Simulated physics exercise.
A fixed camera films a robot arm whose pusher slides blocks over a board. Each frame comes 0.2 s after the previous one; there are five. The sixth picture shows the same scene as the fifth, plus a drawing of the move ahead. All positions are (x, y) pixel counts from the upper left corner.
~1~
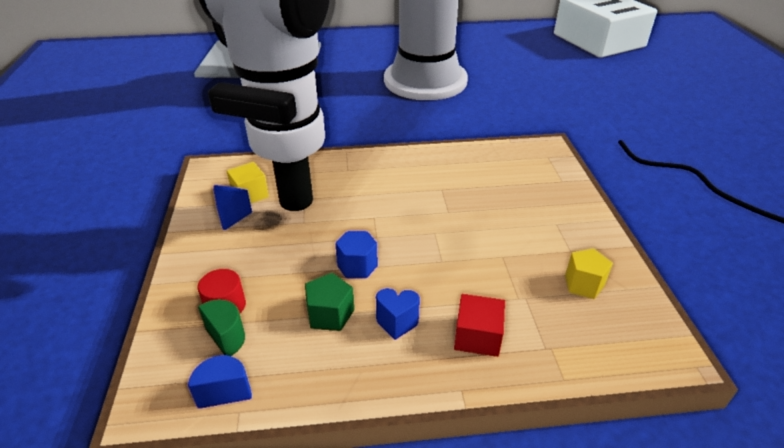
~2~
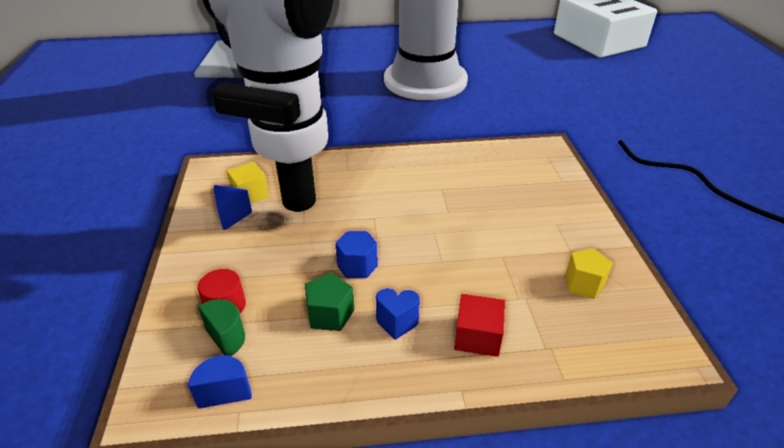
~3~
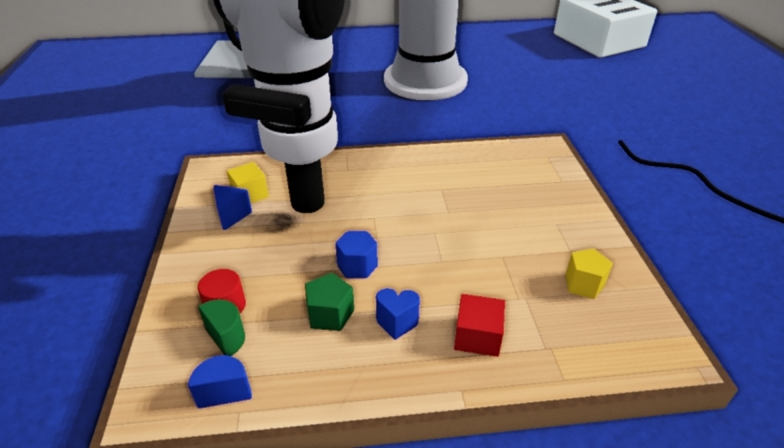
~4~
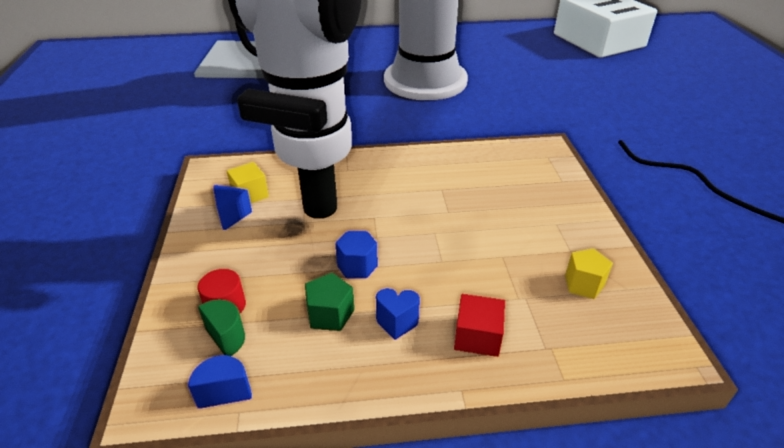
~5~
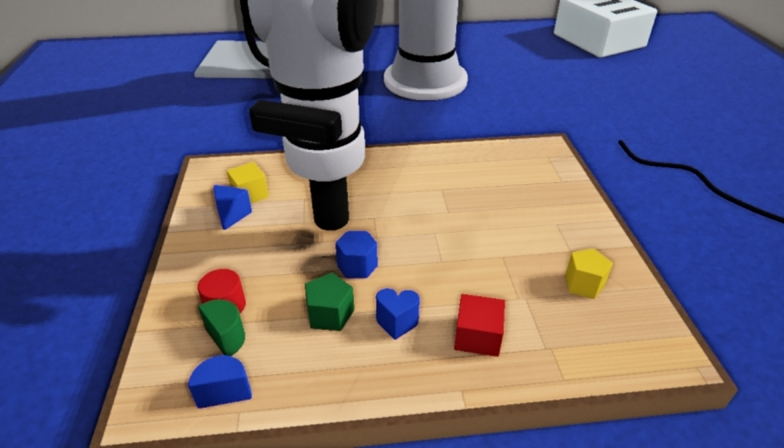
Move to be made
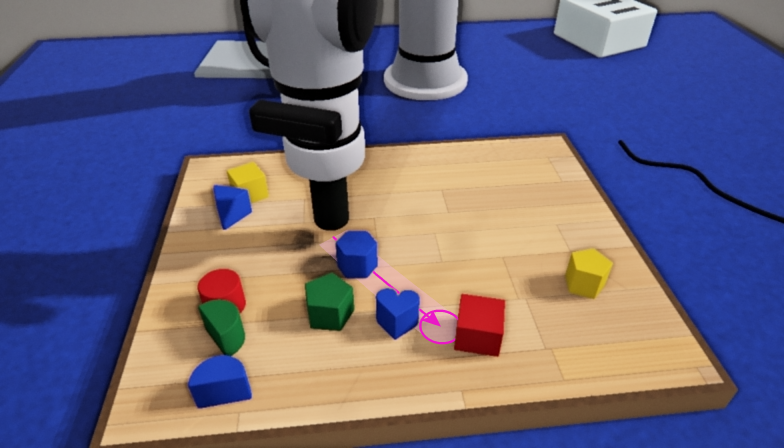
At the start, a robot arm holds its black pusher tip over a wooden board scattered with red, green, blue and yellow blocks, near the upper left. The arm drifts slightly right, then moves toward the viewer as well, nearing the blue hexagonal block, while all the blocks stay still.
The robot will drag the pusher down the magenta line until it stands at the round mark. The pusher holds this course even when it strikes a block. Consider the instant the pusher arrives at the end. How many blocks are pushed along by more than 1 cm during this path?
When the path ends, I think you'll find two blocks out of place by more than 1 cm.
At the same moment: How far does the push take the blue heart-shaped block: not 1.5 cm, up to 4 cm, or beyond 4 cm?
It will move more than 4 cm.
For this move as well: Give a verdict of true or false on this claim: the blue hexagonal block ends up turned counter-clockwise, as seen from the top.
It is false.
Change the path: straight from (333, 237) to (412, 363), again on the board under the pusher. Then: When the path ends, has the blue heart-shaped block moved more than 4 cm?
Going by the path, yes.
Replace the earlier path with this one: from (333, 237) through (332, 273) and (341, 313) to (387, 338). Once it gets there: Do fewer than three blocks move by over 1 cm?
My answer is no.
Drawn move, from (333, 237) directly to (441, 327).
On the path given first. One third of the way, pusher (364, 248); blue hexagonal block (379, 267), turned 15° clockwise.
Two thirds of the way, pusher (401, 277); blue hexagonal block (401, 301), turned 65° clockwise; blue heart-shaped block (404, 331).
At the end, pusher (442, 310); green pentagon still; blue hexagonal block (427, 336), turned 110° clockwise; blue heart-shaped block (404, 363), turned 35° clockwise; red square (487, 314).
